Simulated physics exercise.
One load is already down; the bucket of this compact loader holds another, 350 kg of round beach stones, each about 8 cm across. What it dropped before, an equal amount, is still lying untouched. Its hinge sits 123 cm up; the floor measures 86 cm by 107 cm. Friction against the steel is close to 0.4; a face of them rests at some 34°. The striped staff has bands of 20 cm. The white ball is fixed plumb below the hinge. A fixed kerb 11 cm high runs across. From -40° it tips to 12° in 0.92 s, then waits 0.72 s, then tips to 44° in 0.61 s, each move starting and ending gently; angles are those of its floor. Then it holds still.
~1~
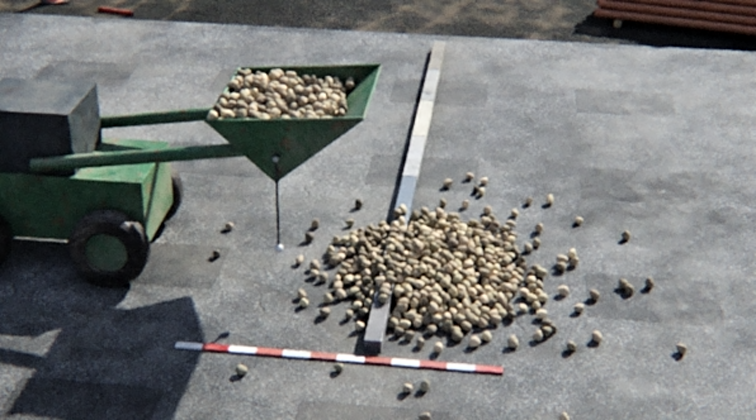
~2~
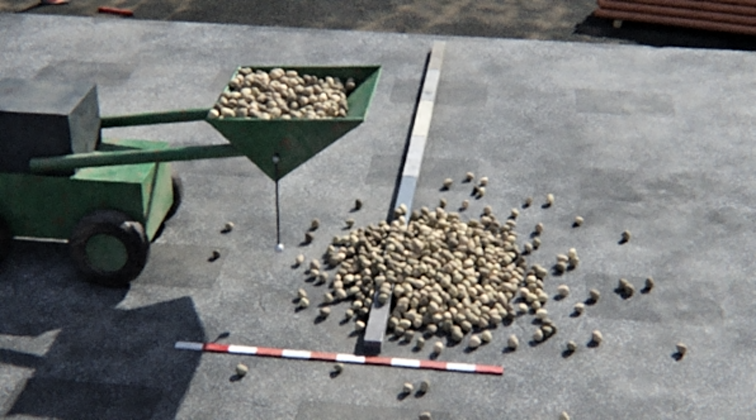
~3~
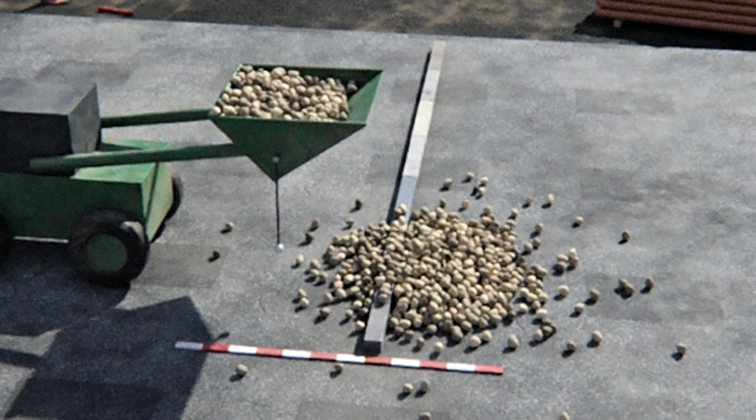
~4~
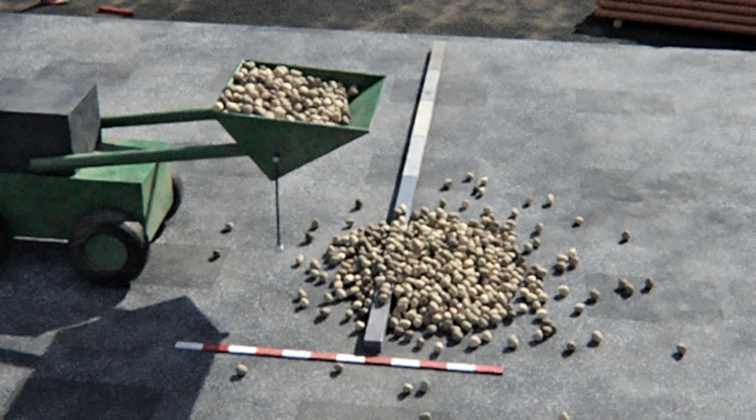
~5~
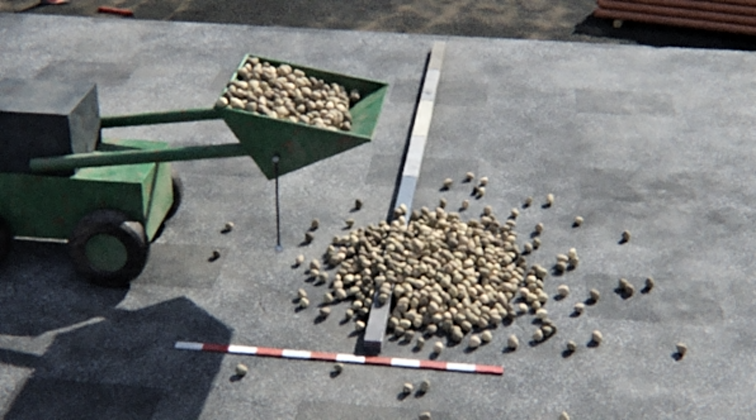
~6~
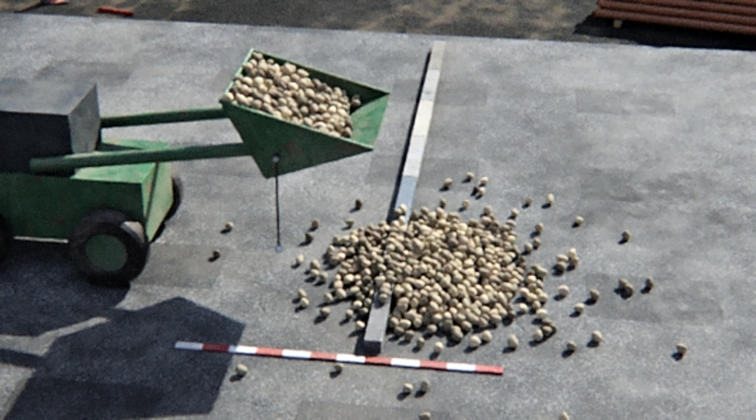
A green loader slowly tilts its raised bucket of stones forward beside a scattered pile.
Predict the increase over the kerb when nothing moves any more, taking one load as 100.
Close to 51 parts in a hundred.
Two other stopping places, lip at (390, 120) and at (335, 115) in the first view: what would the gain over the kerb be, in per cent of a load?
About 80 and 25 per cent.
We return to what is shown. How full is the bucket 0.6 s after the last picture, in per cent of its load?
Roughly 100 per cent is still inside.
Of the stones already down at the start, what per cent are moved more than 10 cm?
Roughly 5 per cent of them.
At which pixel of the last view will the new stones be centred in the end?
Near (400, 255).
Then, 0.3 s after the last picture the floor is at 4°; in per cent of one load, 100 in the bucket, 20 on this side of the kerb, 80 over the kerb; the foremost stones are at (622, 284).
Then, 0.6 s after the last picture the floor is at 12°; in per cent of one load, 99 in the bucket, 21 on this side of the kerb, 80 over the kerb; the foremost stones are at (622, 284).
Then, 2.3 s after the last picture the floor is at 44°; in per cent of one load, 0 in the bucket, 71 on this side of the kerb, 129 over the kerb; the foremost stones are at (622, 284).
Then, 4.9 s after the last picture the floor is at 44°; in per cent of one load, 0 in the bucket, 69 on this side of the kerb, 131 over the kerb; the foremost stones are at (622, 284). Net gain over the kerb, 51.
